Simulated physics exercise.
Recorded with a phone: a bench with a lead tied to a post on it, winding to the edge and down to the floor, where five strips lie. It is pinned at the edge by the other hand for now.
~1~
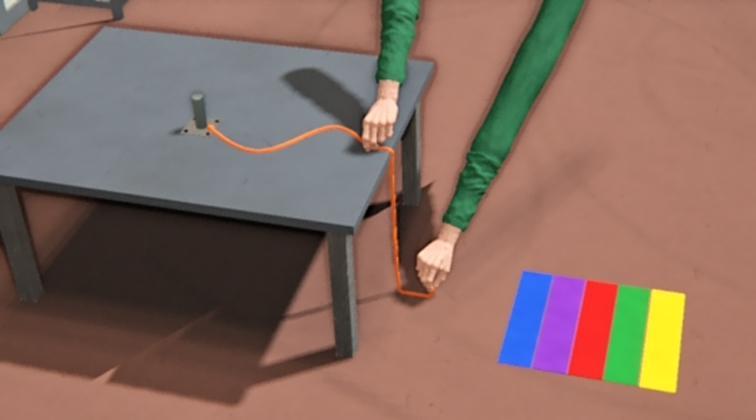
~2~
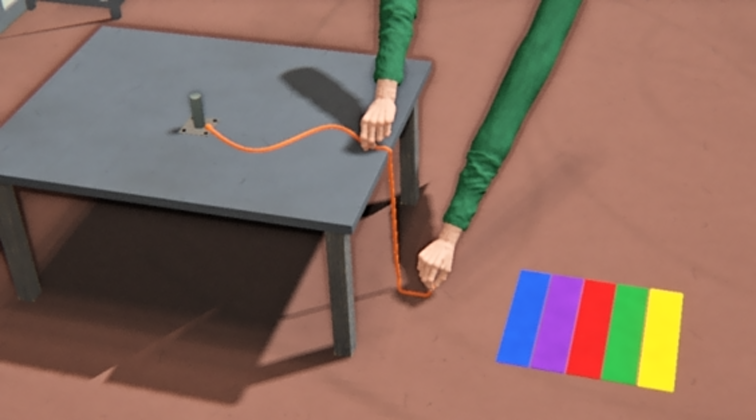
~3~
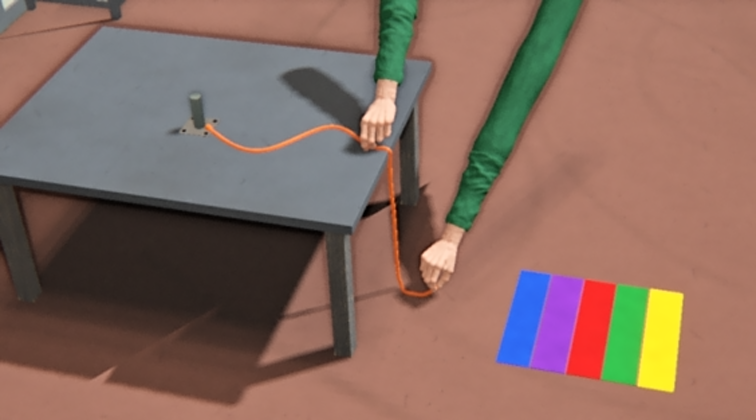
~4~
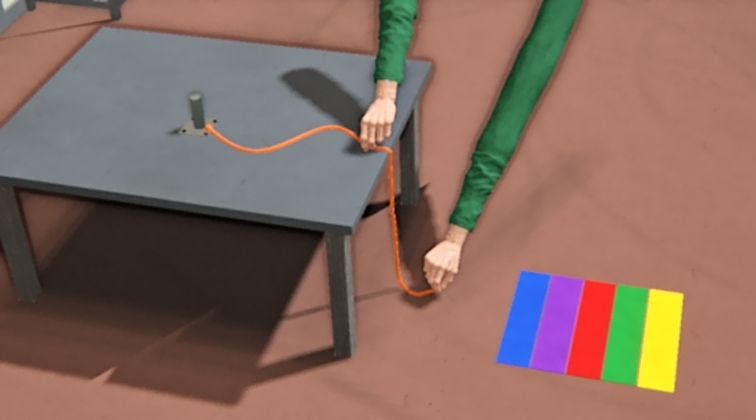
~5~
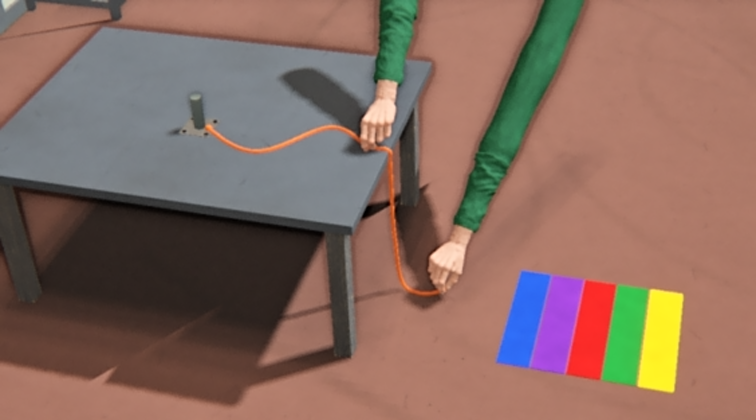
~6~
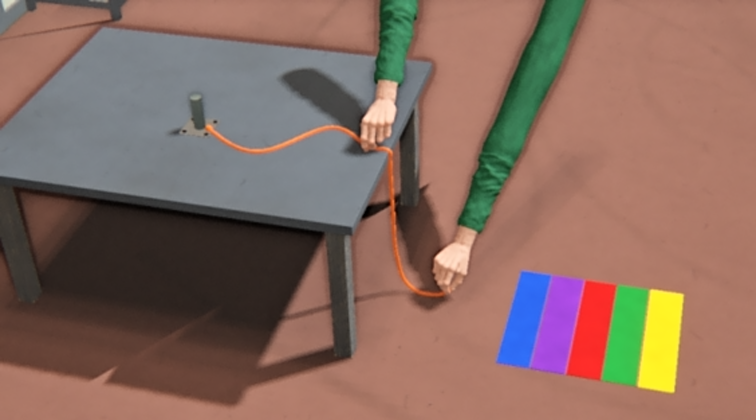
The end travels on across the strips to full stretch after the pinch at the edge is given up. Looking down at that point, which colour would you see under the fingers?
You would see red.
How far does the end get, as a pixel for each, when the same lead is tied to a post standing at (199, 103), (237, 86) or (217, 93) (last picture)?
Try by try: (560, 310), (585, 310) and (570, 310).
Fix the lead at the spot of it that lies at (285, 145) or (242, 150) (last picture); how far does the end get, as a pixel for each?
(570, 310), (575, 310).
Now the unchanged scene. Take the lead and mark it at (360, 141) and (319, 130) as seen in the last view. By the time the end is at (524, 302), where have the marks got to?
Point one: (391, 158); point two: (344, 143).
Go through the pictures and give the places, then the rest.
In the first picture, end (433, 287); blue (519, 347); purple (553, 353); red (588, 359); green (624, 365); yellow (659, 371).
In the second picture, end (433, 287); lead through (226, 141) (284, 144) (347, 131) (390, 164) (394, 218) (398, 273).
In the third picture, end (436, 288).
In the fourth picture, end (440, 288); lead through (226, 142) (284, 144) (346, 131) (390, 164) (393, 219) (398, 273).
In the fifth picture, end (445, 289).
In the sixth picture, end (449, 290); lead through (226, 142) (285, 145) (347, 132) (390, 164) (393, 219) (401, 274).
A little later, end near (524, 302); over blue.
Next, end near (567, 309); over purple.
When it is tight, end near (592, 313); over red. It gets as far as the red strip.
